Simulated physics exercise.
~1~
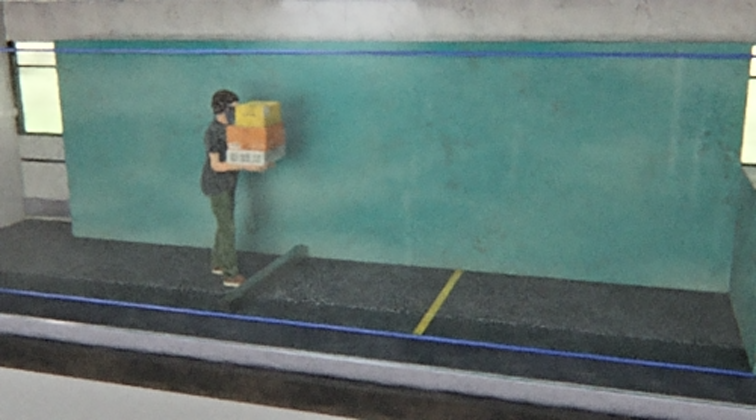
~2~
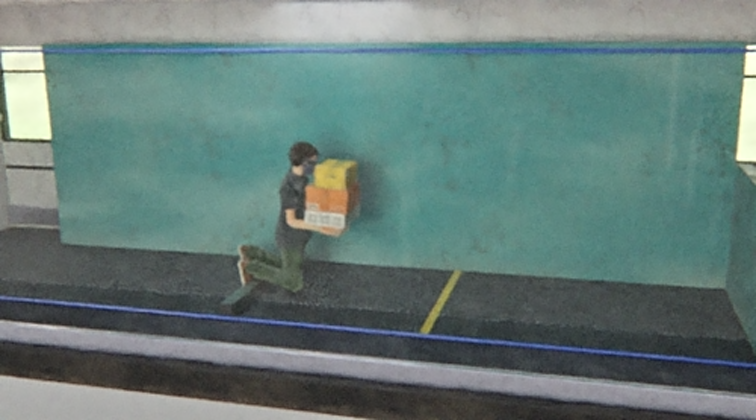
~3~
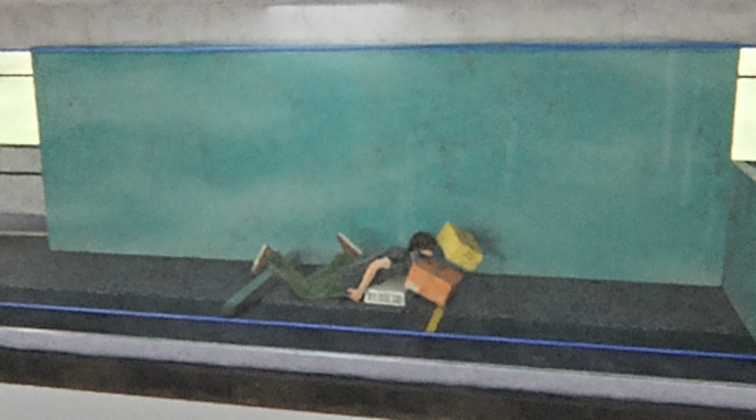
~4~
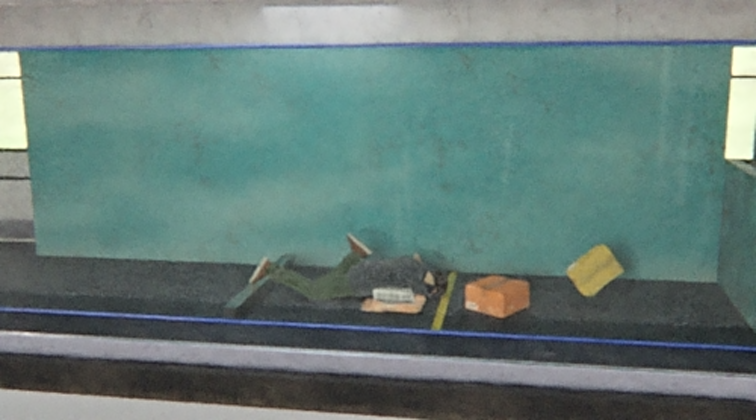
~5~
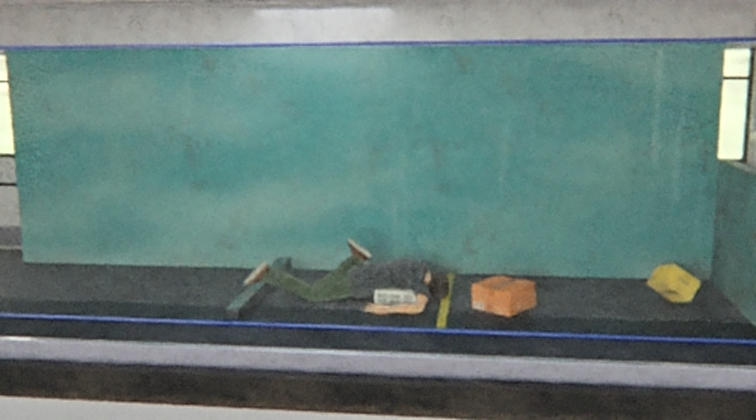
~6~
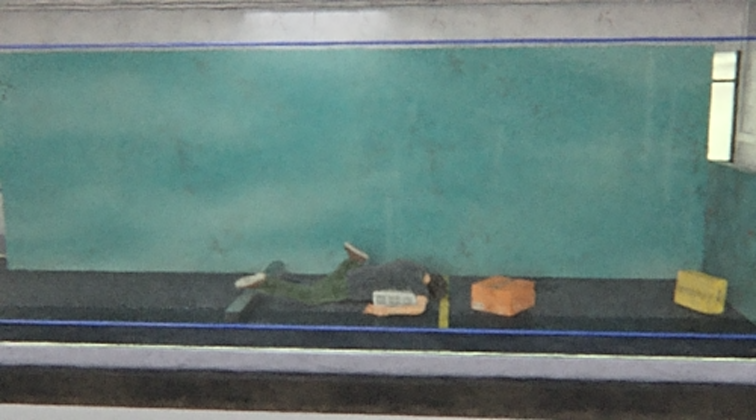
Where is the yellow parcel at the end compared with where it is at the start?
At the start it sits on top of the stack in the person's arms, left of the yellow line. At the end it lies on the floor at the far right, well beyond the line and farther along than the orange carton.
